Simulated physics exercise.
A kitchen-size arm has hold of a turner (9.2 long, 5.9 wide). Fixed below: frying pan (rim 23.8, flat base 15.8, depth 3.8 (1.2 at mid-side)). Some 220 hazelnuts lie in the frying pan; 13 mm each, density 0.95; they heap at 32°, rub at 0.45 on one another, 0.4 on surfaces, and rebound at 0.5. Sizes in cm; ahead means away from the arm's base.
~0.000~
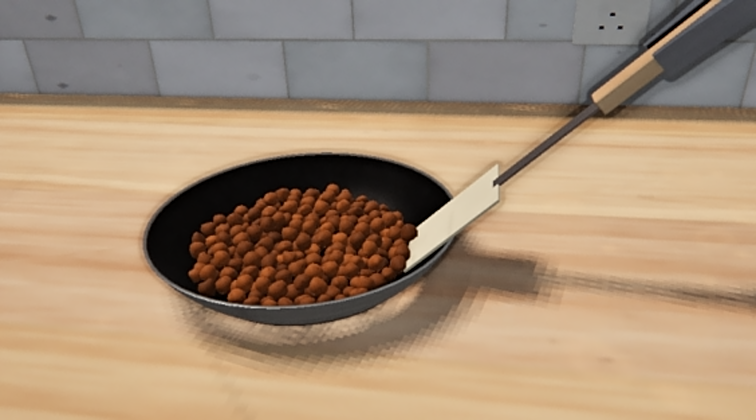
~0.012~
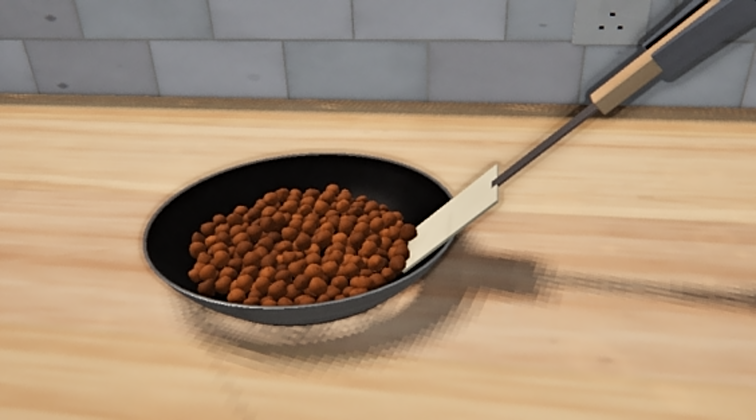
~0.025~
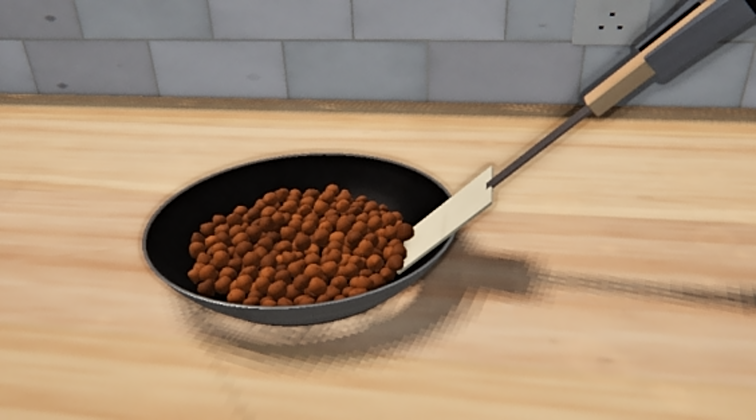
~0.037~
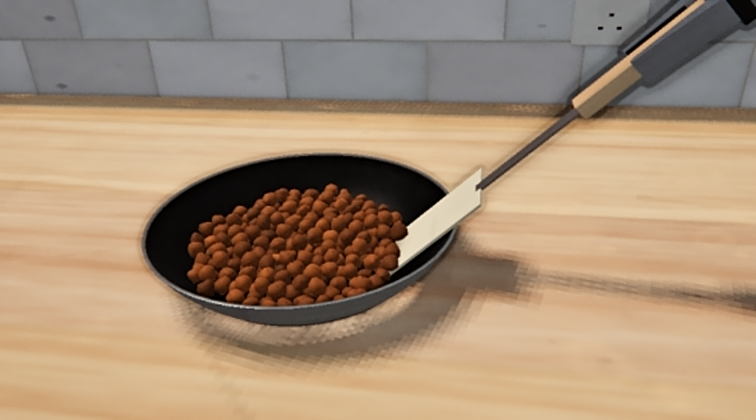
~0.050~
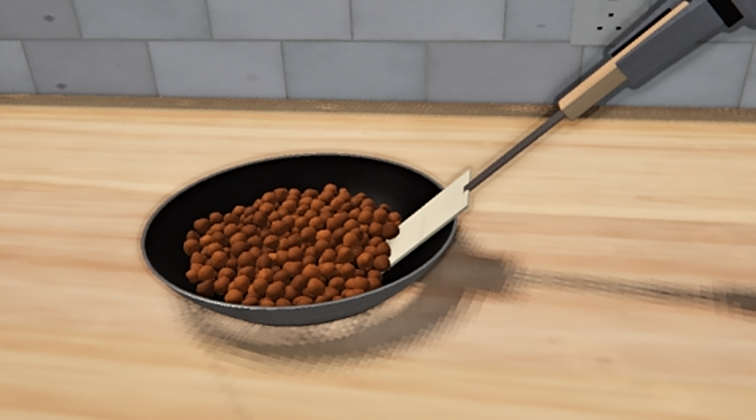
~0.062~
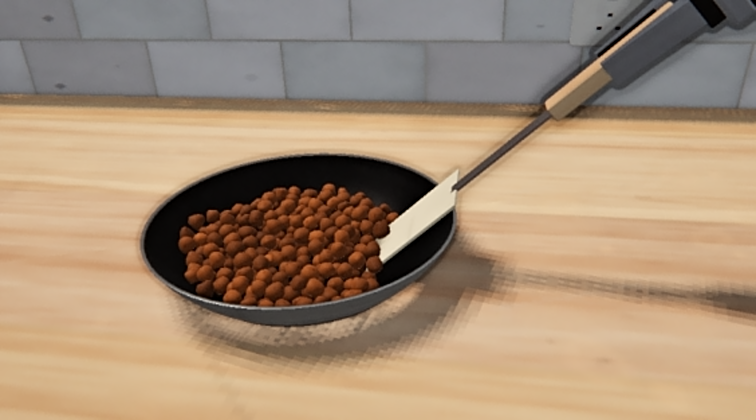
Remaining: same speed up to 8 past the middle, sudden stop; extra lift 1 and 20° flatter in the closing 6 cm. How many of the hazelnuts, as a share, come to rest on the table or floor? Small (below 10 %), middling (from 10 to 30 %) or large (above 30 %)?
Share on the table or floor: Small (below 10 %).
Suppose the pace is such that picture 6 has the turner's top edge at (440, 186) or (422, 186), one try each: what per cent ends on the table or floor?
About 15 and 20 per cent.
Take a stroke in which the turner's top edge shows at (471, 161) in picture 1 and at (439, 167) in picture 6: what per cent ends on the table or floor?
Some 5 per cent.
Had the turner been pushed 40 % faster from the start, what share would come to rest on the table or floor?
In that case some 15 per cent.
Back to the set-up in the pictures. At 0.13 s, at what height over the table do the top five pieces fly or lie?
Roughly 4 cm.
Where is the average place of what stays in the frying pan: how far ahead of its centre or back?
Roughly 3.5 cm ahead.
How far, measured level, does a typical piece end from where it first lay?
Some 2 cm.
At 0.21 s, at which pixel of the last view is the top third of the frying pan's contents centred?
Around (244, 224).
By 0.13 s, sloping 44°, highest piece 4 above the table; 220 in the frying pan.
By 0.21 s, sloping 37°, highest piece 5 above the table; 220 in the frying pan.
By 0.44 s, sloping 24°, highest piece 5 above the table; 209 in the frying pan, 11 on the table or floor.
By 1.49 s, sloping 24°, highest piece 4 above the table; 208 in the frying pan, 12 on the table or floor.
Final count, 208 in the frying pan, 12 on the table or floor. That is 5 % on the table or floor.
